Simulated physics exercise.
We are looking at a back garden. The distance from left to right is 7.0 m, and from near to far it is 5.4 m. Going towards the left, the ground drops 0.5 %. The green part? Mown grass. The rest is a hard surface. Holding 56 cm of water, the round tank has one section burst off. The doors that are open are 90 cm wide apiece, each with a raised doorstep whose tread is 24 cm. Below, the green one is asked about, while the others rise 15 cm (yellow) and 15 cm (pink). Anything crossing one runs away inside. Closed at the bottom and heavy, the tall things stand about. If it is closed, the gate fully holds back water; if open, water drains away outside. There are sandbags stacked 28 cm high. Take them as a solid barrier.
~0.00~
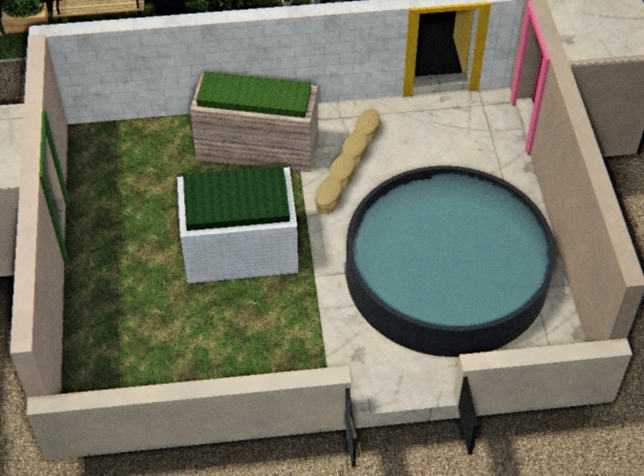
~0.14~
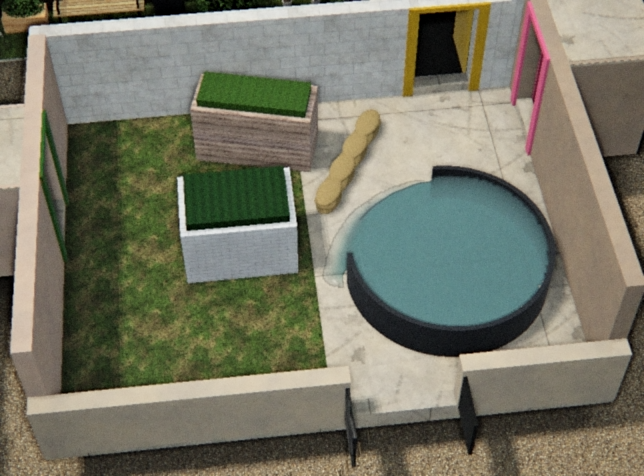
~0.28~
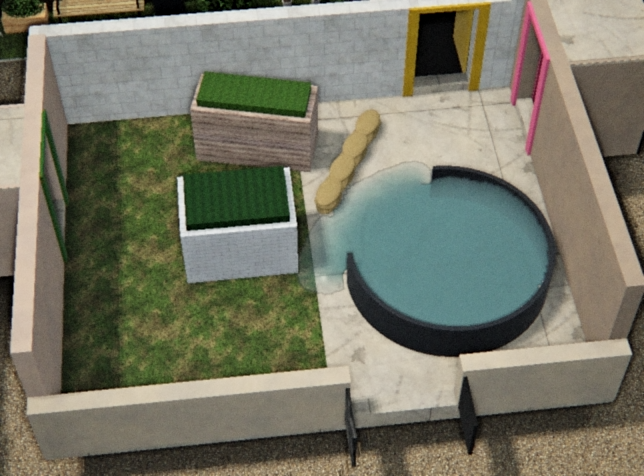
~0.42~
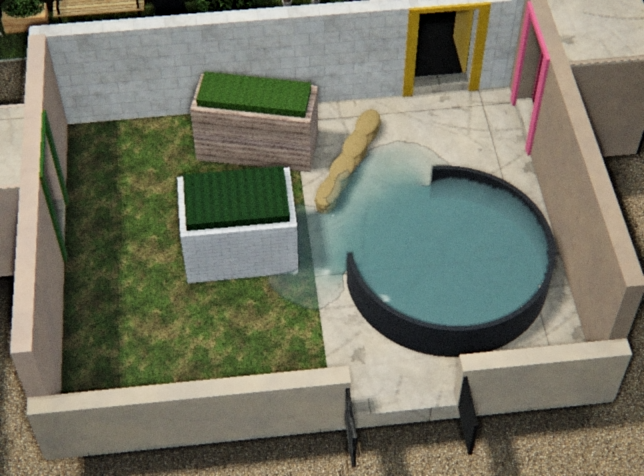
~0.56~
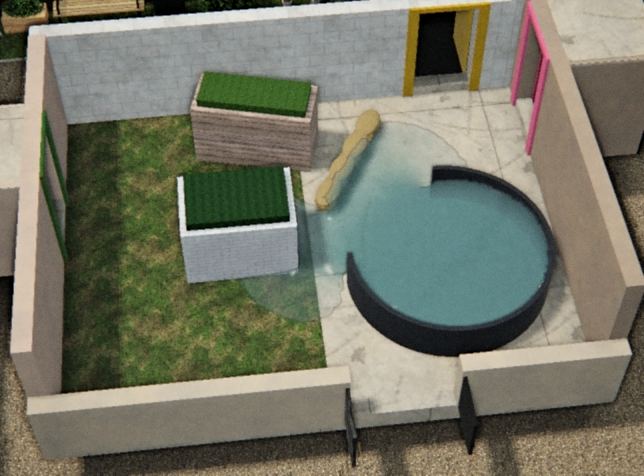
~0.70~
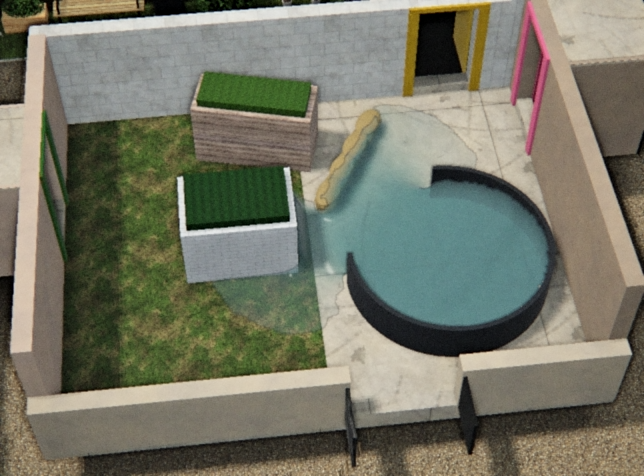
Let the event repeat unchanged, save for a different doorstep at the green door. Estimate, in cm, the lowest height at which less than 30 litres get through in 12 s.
I would say 6 cm.
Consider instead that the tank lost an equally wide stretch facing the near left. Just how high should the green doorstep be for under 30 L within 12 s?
Minimum height: Approx. 7.5 cm.
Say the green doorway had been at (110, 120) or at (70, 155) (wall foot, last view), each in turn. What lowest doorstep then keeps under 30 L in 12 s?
You'd want about 5.5 cm there first, then about 6.0 cm.
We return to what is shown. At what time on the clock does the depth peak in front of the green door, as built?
10.5 s.
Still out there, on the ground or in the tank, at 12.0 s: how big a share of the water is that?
What remains is some 88 per cent of the water.
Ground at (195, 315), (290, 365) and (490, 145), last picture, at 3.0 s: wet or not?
Point by point, the first is awash, the second awash and the third awash.
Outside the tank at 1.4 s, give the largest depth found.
Around 44 centimetres.
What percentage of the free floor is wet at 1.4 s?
I'd estimate about 25 percent.
After 1.4 s water covers 25 % of the floor, deepest (44 cm) near (338, 206); it has not reached the green door.
After 3.0 s water covers 65 % of the floor, deepest (34 cm) near (503, 94); it has not reached the green door.
After 12.0 s water covers 95 % of the floor, deepest (12 cm) near (61, 429); 9 cm at the green door, 0 litres in over its 18 cm doorstep.
At the green door as built, the water arrived by 3.6 s and peaked near 10 cm at 10.6 s.
Run again over the same 12 s with other heights there, 47 litres in over 5 cm, 20 litres over 6.5 cm. The limit of 30 litres is kept from about 6 cm up.
